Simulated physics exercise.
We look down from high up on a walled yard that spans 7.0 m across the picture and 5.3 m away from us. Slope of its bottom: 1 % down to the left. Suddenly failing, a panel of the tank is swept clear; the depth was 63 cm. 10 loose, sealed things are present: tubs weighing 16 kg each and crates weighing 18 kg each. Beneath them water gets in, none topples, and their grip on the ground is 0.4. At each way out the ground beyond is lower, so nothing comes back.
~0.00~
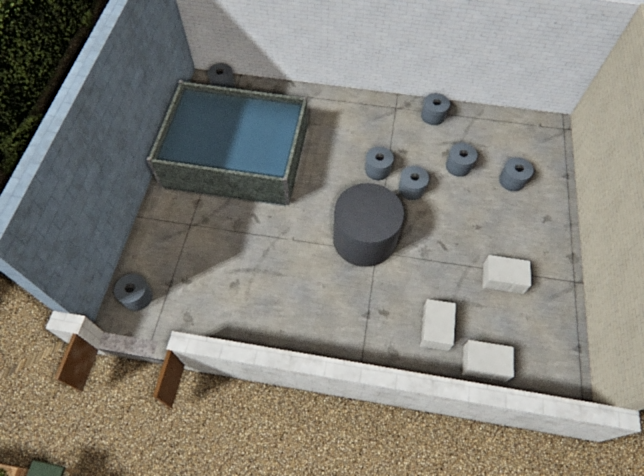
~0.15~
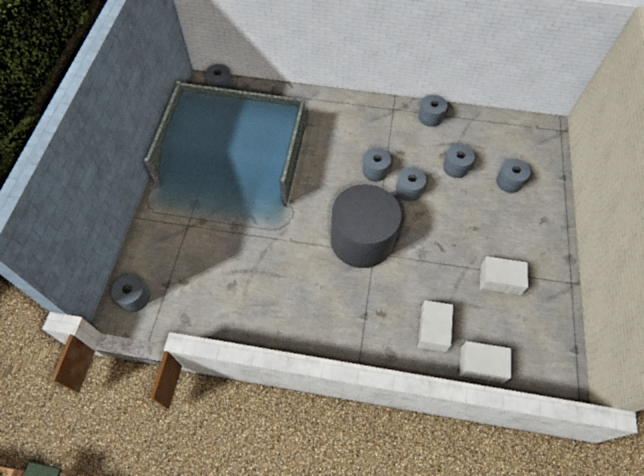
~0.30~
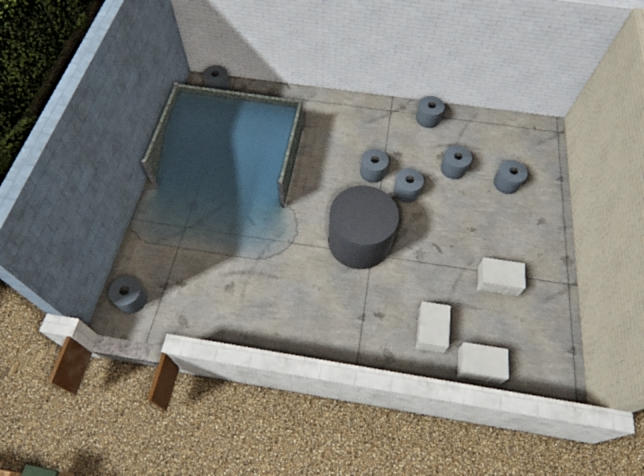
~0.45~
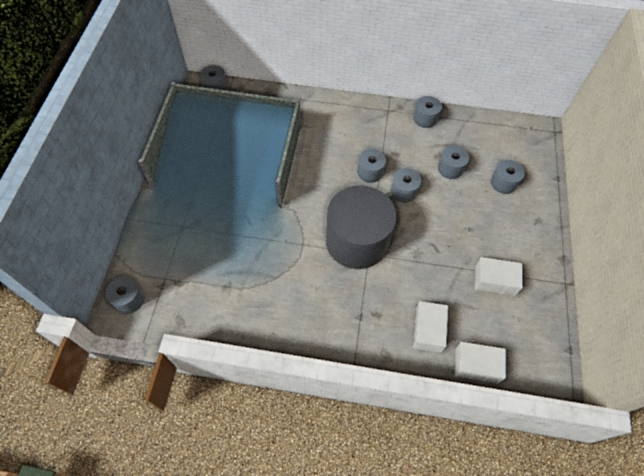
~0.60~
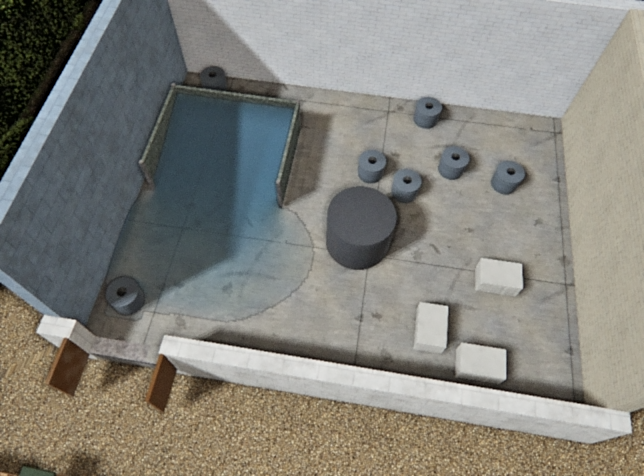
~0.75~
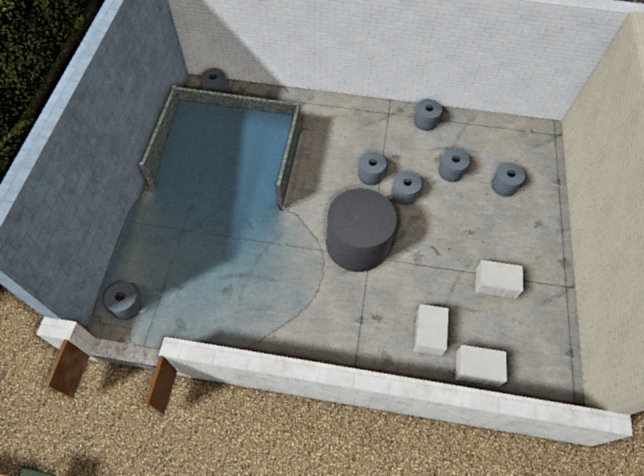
Water poured out of the open front of a raised tank at the upper left and spread in a rounded sheet across the yard floor, surrounding a gray tub near the low wall.
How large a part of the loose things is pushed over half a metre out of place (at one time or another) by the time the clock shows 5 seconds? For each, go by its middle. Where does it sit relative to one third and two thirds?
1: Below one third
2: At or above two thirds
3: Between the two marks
(1) Below one third.
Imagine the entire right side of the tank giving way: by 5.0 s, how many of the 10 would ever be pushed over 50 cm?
That gives 6 of them.
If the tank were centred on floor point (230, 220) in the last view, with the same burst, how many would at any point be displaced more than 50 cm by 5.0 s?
In that case the number is 4.
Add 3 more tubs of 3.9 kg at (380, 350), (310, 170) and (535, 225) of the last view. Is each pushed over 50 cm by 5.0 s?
Order as given: Goes farther, stays inside it, stays inside it.
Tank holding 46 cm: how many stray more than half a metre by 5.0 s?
Count: 2.
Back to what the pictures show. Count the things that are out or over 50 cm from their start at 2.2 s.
I make it 1.
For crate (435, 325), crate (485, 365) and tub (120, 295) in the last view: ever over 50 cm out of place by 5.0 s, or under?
Result, in order: Overshooting / overshooting / overshooting.
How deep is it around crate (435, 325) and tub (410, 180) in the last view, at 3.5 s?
5 and 0 cm.
After 1.1 s 0 of 10 are over 50 cm from their spots; 0 afloat.
After 2.2 s 1 of 10 are over 50 cm from their spots; 0 afloat.
After 3.5 s 3 of 10 are over 50 cm from their spots; 0 afloat.
After 5.0 s 3 of 10 are over 50 cm from their spots, and 3 have been at some point; 0 afloat.
